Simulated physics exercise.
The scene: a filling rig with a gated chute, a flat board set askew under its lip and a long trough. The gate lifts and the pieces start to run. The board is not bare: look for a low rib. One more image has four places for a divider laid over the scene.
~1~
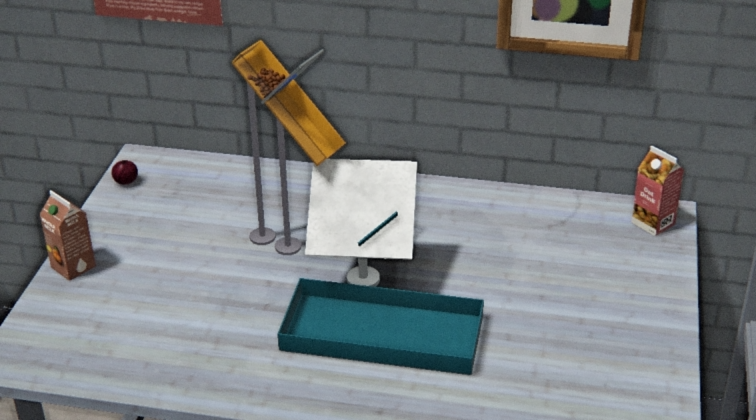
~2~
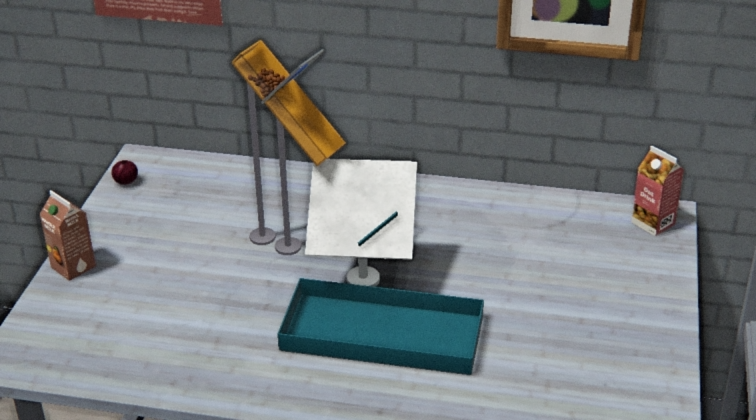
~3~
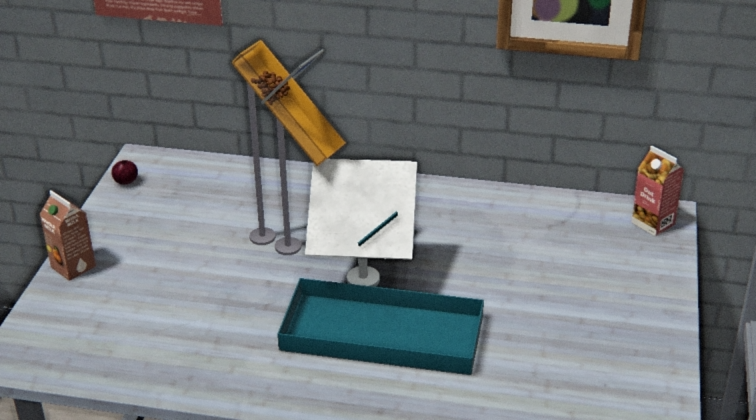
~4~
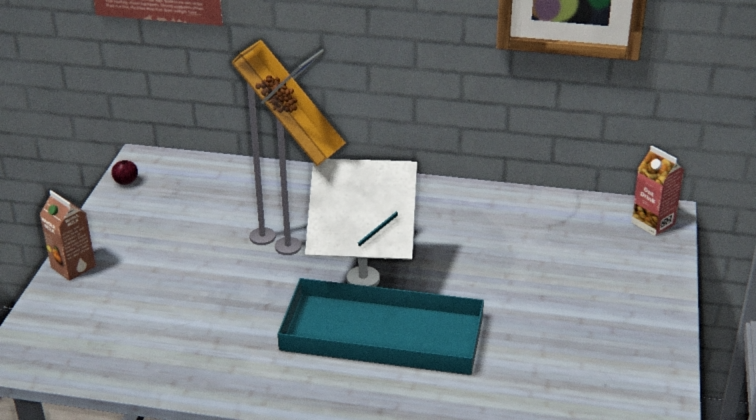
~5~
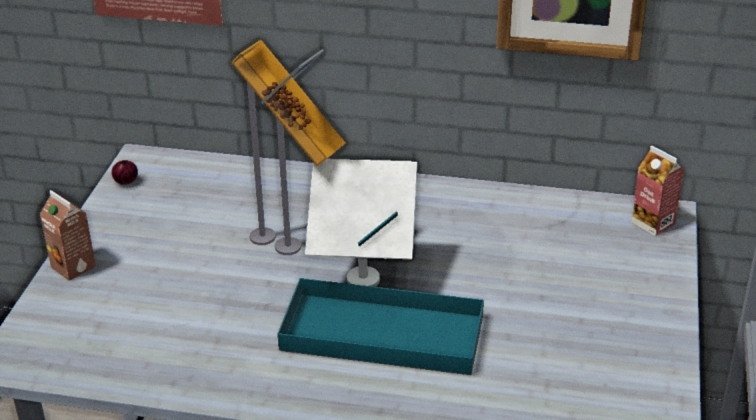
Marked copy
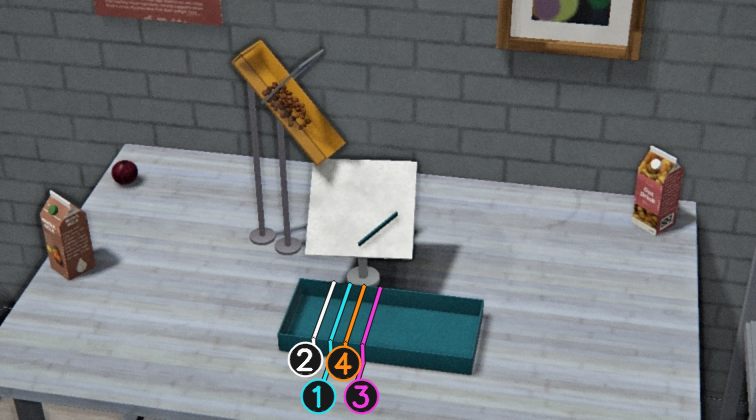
A long wooden table held a tilted yellow chute, a slanted white board and an empty teal tray; a small gate lifted, and a clump of brown bits slid partway down the chute, spreading out.
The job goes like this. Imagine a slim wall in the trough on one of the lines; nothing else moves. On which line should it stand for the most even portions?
I would pick line 1.
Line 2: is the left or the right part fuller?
More lands on the right.
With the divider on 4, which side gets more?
Left.
On the marked copy, line 1 crosses the front rim at (330, 340); line 2 crosses the front rim at (313, 338); line 3 crosses the front rim at (362, 344); line 4 crosses the front rim at (345, 342).
Choosing 1, of what is caught, about half on the left of the divider, about half on the right.
Choosing 2, of what is caught, a small part on the left of the divider, nearly all on the right.
Choosing 3, of what is caught, nearly all on the left of the divider, a small part on the right.
Choosing 4, of what is caught, most on the left of the divider, a small part on the right.
